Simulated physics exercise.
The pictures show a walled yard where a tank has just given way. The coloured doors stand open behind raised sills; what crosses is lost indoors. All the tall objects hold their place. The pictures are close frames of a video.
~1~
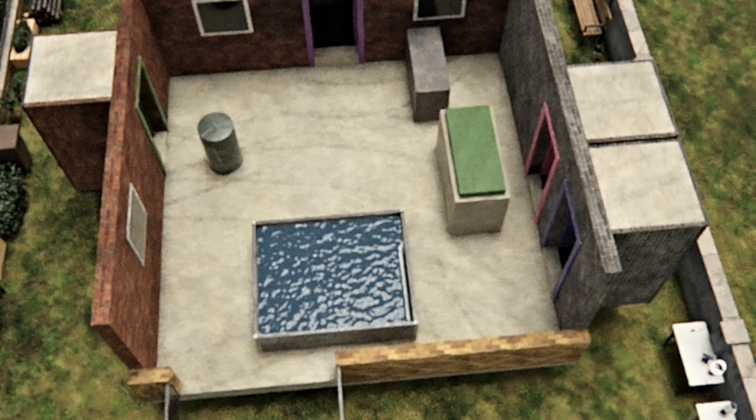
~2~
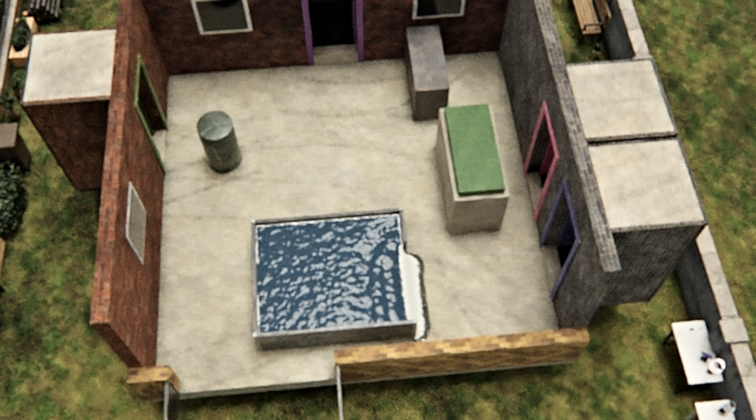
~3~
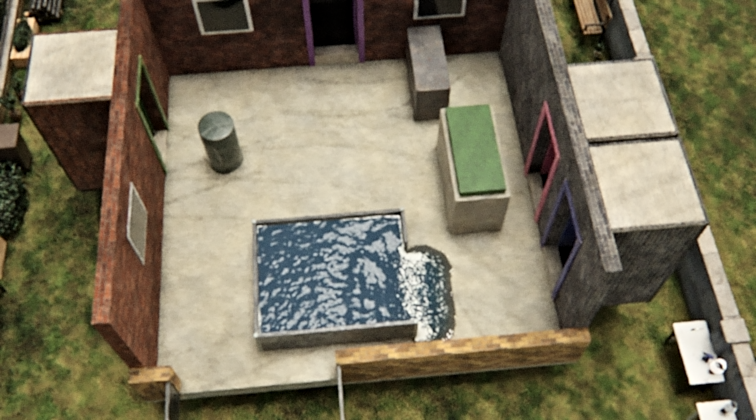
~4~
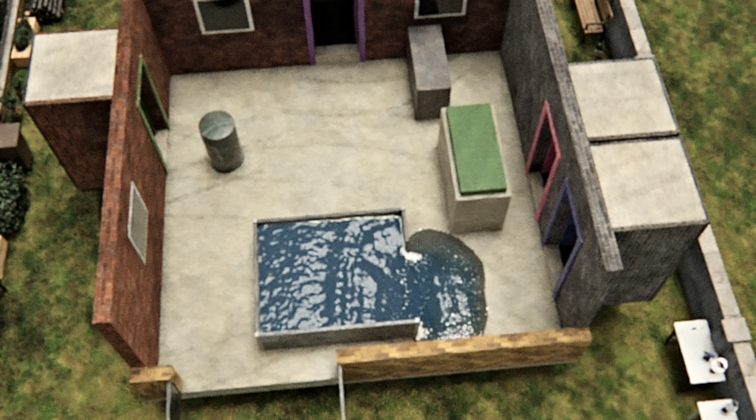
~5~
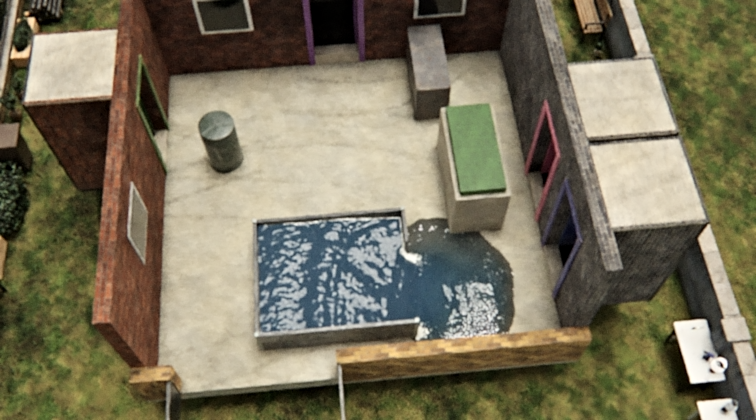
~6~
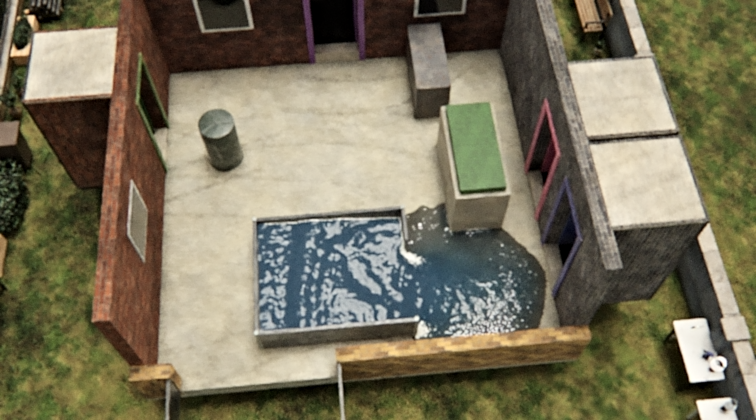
Water pouring from the right side of a rectangular tank and spreading across the pale walled yard, around the green-topped block's base.
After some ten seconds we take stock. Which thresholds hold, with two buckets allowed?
The pink door lets in a lot; the purple door admits no more than that; the blue door lets in a lot; the green door admits no more than that.
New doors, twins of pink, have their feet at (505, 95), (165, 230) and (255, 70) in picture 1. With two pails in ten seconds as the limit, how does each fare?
In turn: Is over, holds, takes less.
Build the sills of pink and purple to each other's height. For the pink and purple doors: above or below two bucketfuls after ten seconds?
Pink stays under, purple holds.
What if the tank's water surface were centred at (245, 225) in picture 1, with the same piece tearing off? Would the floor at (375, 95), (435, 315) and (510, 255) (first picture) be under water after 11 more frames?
In that order: Not flooded, awash, under water.
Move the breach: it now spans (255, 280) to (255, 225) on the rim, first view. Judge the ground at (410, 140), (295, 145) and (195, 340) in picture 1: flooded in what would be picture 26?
In that order: Not flooded, dry, covered.
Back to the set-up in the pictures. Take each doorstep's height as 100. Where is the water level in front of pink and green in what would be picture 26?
Near 150 and 0 in a hundred.
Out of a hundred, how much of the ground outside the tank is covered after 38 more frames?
I make it 45 per cent.
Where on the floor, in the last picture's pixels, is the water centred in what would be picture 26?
Close to (421, 271).
A moment on, water covers 15 % of the floor; the pink door wet at the sill, nothing in, the purple door not reached, the blue door over two buckets in, the green door not reached.
Next, water covers 20 % of the floor; the pink door wet at the sill, nothing in, the purple door not reached, the blue door far over two buckets in, the green door not reached.
Then, water covers 30 % of the floor; the pink door under two buckets in, the purple door not reached, the blue door far over two buckets in, the green door not reached.
Later, water covers 45 % of the floor; the pink door over two buckets in, the purple door not reached, the blue door far over two buckets in, the green door not reached.
In the end, water covers 70 % of the floor; the pink door over two buckets in, the purple door wet at the sill, nothing in, the blue door far over two buckets in, the green door not reached.
